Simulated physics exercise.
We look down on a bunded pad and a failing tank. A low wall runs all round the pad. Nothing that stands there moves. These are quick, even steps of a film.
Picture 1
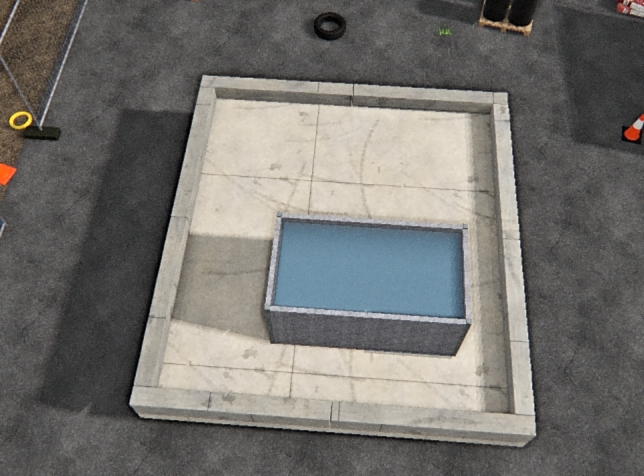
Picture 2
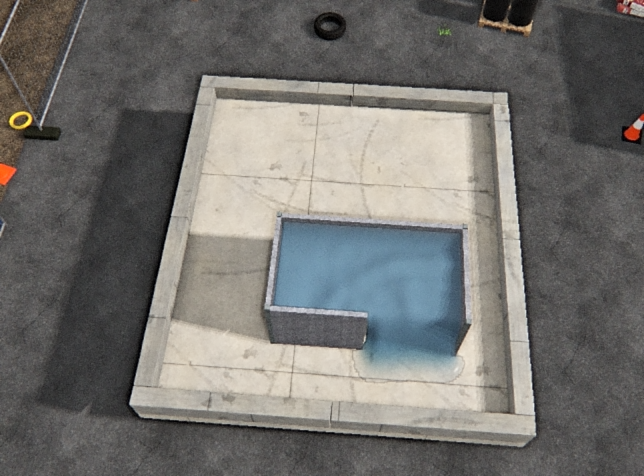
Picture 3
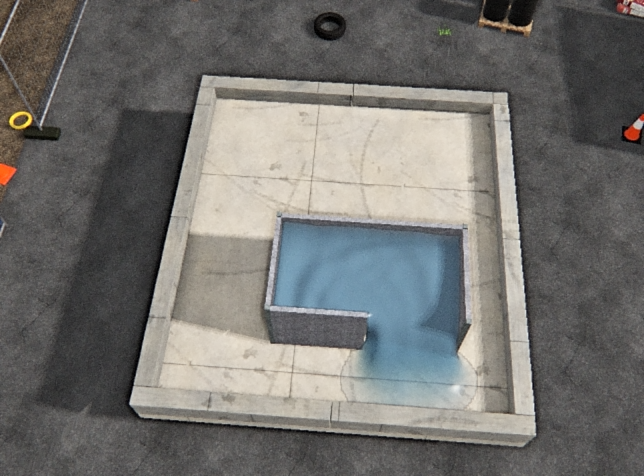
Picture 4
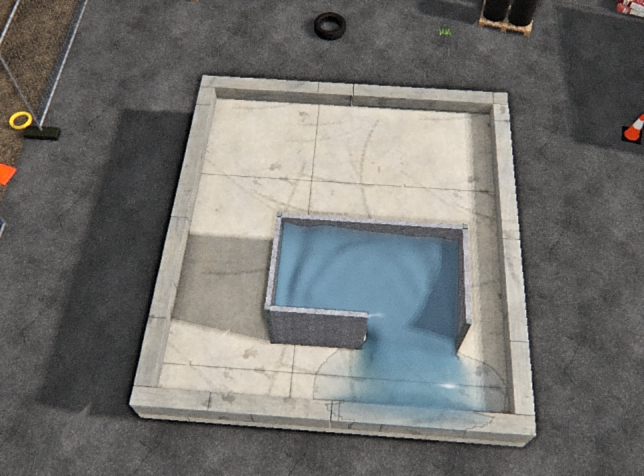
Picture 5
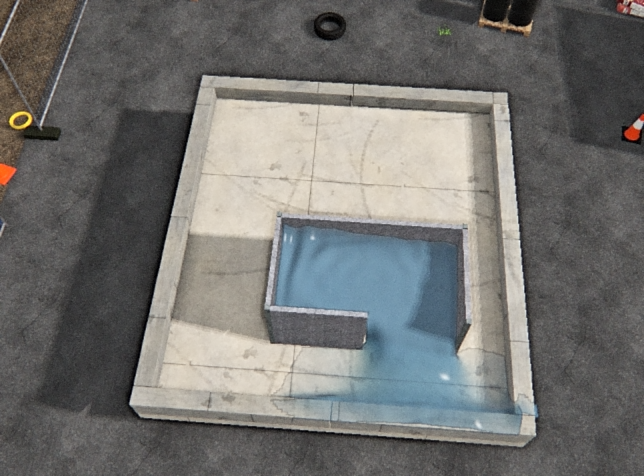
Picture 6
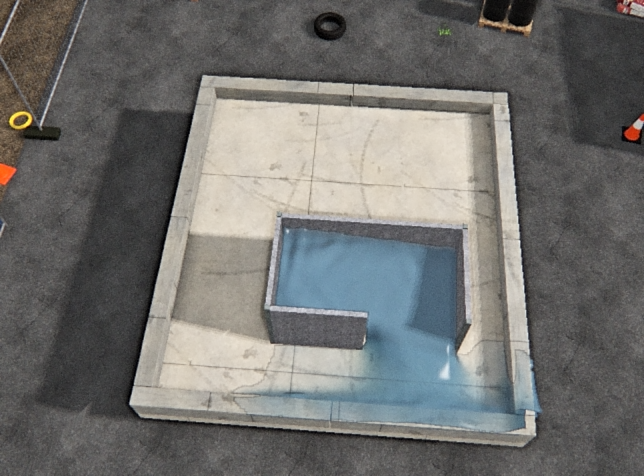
Blue water pouring from a gap in an open tank's near wall, spreading across the pale walled pad to its near right corner.
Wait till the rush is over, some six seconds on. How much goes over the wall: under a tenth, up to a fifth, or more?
The share lost is over a fifth.
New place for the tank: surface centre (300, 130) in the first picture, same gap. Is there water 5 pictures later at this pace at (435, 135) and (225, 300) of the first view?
In that order: Free of water, wet.
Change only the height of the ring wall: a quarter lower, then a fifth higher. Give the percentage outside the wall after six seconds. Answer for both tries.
About 46 and 26 per cent.
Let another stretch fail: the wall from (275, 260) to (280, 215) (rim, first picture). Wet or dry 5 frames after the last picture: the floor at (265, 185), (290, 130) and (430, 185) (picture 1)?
In turn: Wet, free of water, clear.
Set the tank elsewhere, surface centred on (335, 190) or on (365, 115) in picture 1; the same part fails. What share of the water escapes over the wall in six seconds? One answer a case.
Near 16 and 12 in a hundred.
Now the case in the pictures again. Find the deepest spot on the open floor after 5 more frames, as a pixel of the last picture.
At about (445, 359).
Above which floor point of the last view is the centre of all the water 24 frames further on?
Around (359, 284).
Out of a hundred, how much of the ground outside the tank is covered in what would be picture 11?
Close to 25 %.
A moment on, water covers 20 % of the floor; the low wall has let 12 % over.
Next, water covers 25 % of the floor; the low wall has let 19 % over.
Then, water covers 50 % of the floor; the low wall has let 32 % over.
Later, water covers 75 % of the floor; the low wall has let 35 % over.
In the end, water covers 80 % of the floor; the low wall has let 35 % over.
